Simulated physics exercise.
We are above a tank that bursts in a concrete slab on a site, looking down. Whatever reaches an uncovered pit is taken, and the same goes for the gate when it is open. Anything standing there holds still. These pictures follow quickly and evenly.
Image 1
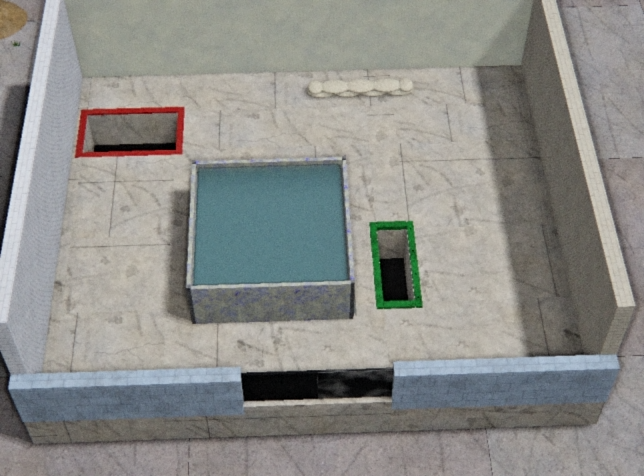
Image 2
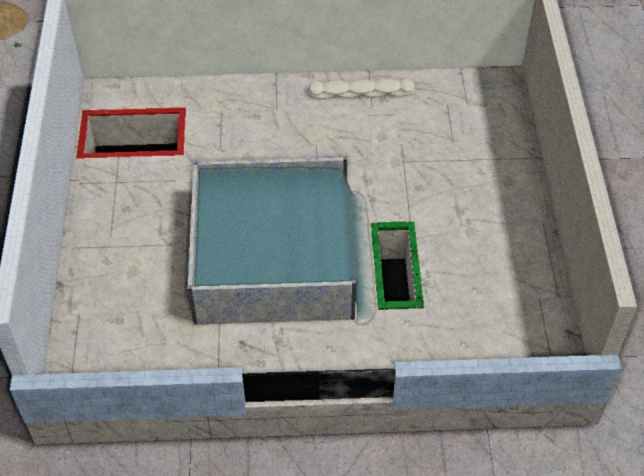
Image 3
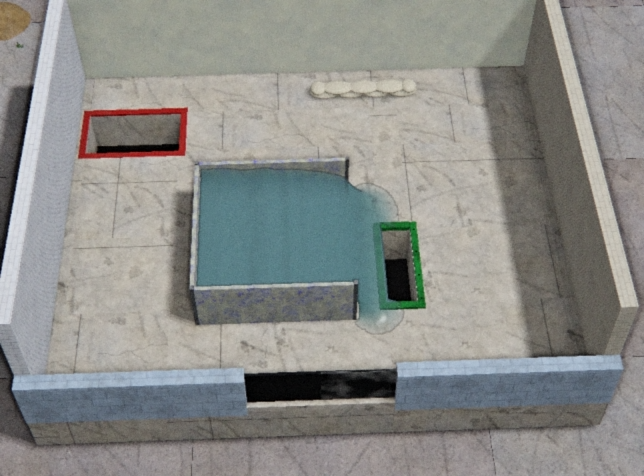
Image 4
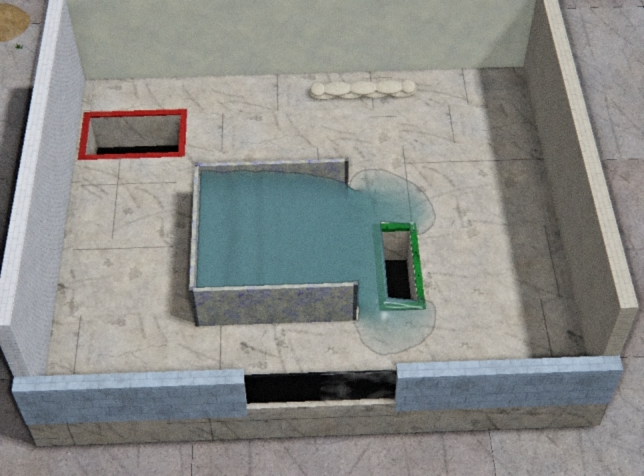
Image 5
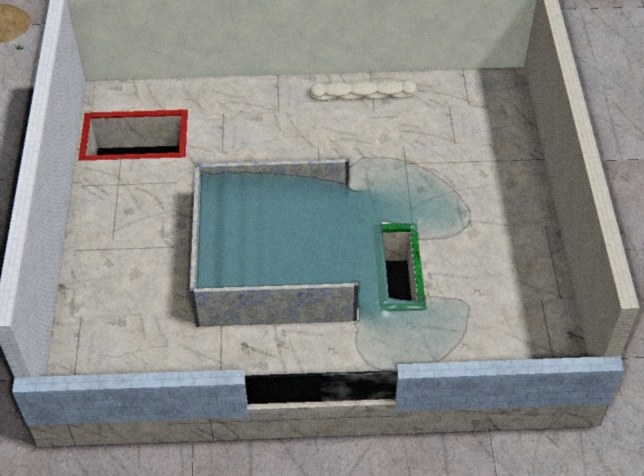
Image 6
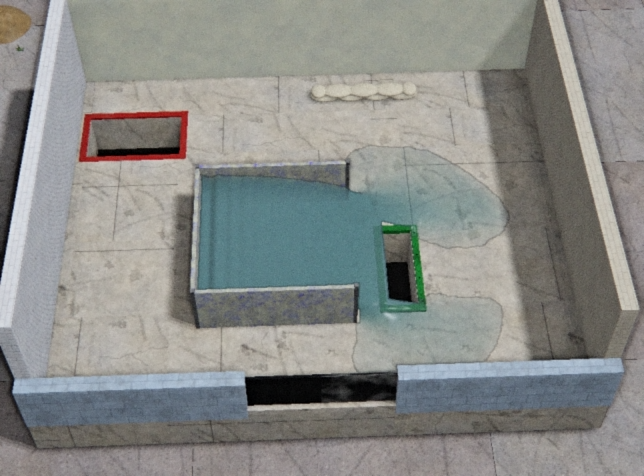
The clip shows a walled concrete slab from above, where teal water in an open tank pours out through its right side, flows around the green-edged opening and spreads across the floor in two widening, thin sheets.
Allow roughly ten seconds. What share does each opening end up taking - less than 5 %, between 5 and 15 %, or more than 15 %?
In the end, the gate takes less than 5 %, the red pit takes less than 5 %, the green pit takes more than 15 %.
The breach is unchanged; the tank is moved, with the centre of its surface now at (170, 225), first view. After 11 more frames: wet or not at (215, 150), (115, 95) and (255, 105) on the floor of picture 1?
Outcome, in sequence: Unwetted, unwetted, unwetted.
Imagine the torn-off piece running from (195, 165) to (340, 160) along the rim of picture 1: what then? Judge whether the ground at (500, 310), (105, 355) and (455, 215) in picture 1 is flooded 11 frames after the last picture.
First point spared, second point spared, third point spared.
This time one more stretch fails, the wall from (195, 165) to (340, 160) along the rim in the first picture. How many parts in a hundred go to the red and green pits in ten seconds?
Out of every hundred parts, red takes 40 and green takes 0.
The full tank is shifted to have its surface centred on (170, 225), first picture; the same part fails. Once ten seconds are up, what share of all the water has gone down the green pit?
The green pit takes 40 per cent.
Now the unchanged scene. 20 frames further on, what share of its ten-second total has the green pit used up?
Near 80 %, I'd say.
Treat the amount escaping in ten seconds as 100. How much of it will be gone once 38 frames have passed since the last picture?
I'd estimate some 90 per cent.
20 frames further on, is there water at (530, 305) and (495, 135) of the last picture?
Soaked, soaked.
A moment on, water covers 30 % of the floor; the gate 0 %, the red pit 0 %, the green pit 22 %.
Next, water covers 35 % of the floor; the gate 0 %, the red pit 0 %, the green pit 34 %.
Then, water covers 45 % of the floor; the gate 0 %, the red pit 0 %, the green pit 42 %.
Later, water covers 60 % of the floor; the gate 0 %, the red pit 0 %, the green pit 49 %.
In the end, water covers 80 % of the floor; the gate 0 %, the red pit 3 %, the green pit 52 %.
